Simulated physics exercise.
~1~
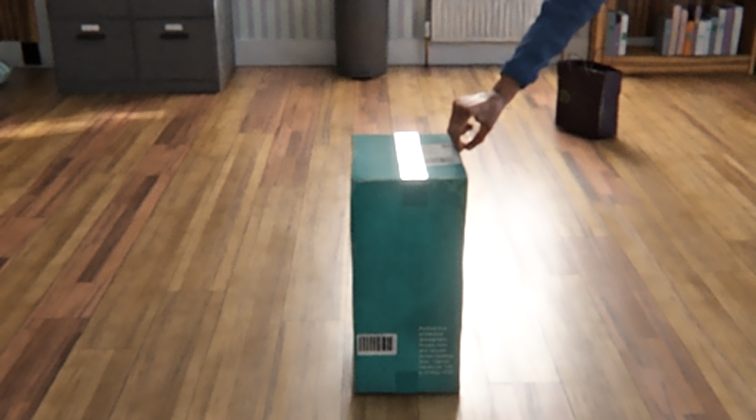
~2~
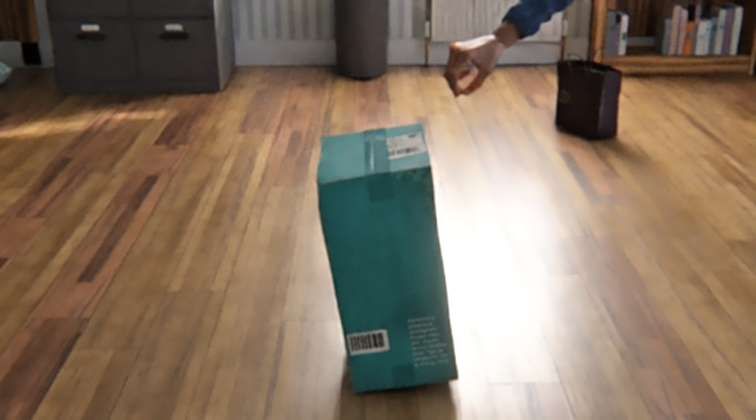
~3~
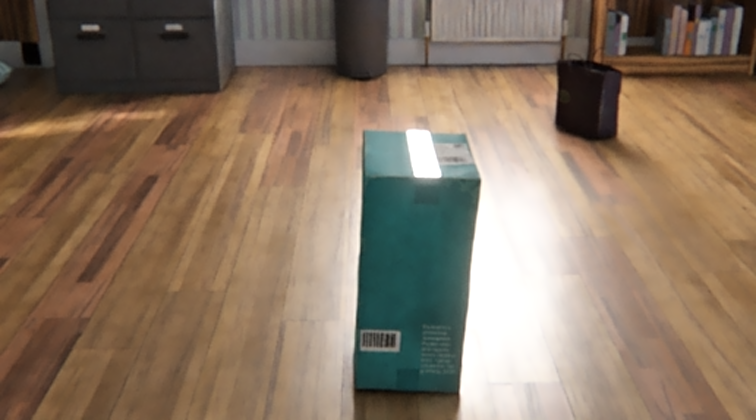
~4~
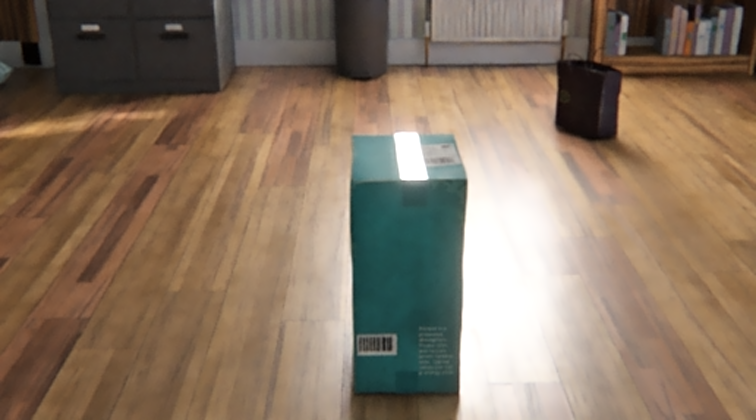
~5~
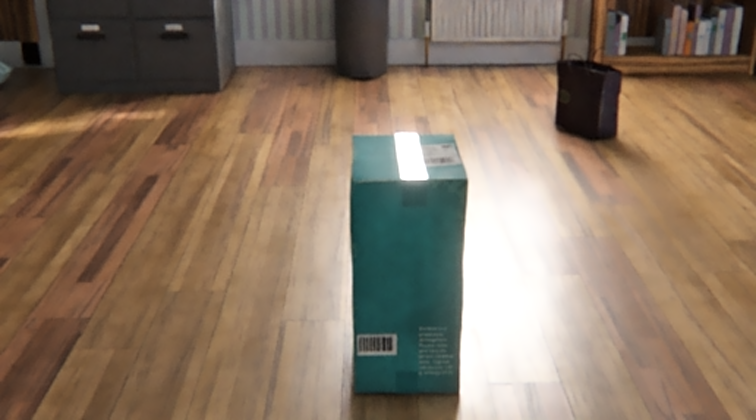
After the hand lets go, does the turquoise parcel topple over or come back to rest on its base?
The turquoise parcel comes back to rest on its base. It rocks back from its leftward lean and ends up standing upright on the floor.
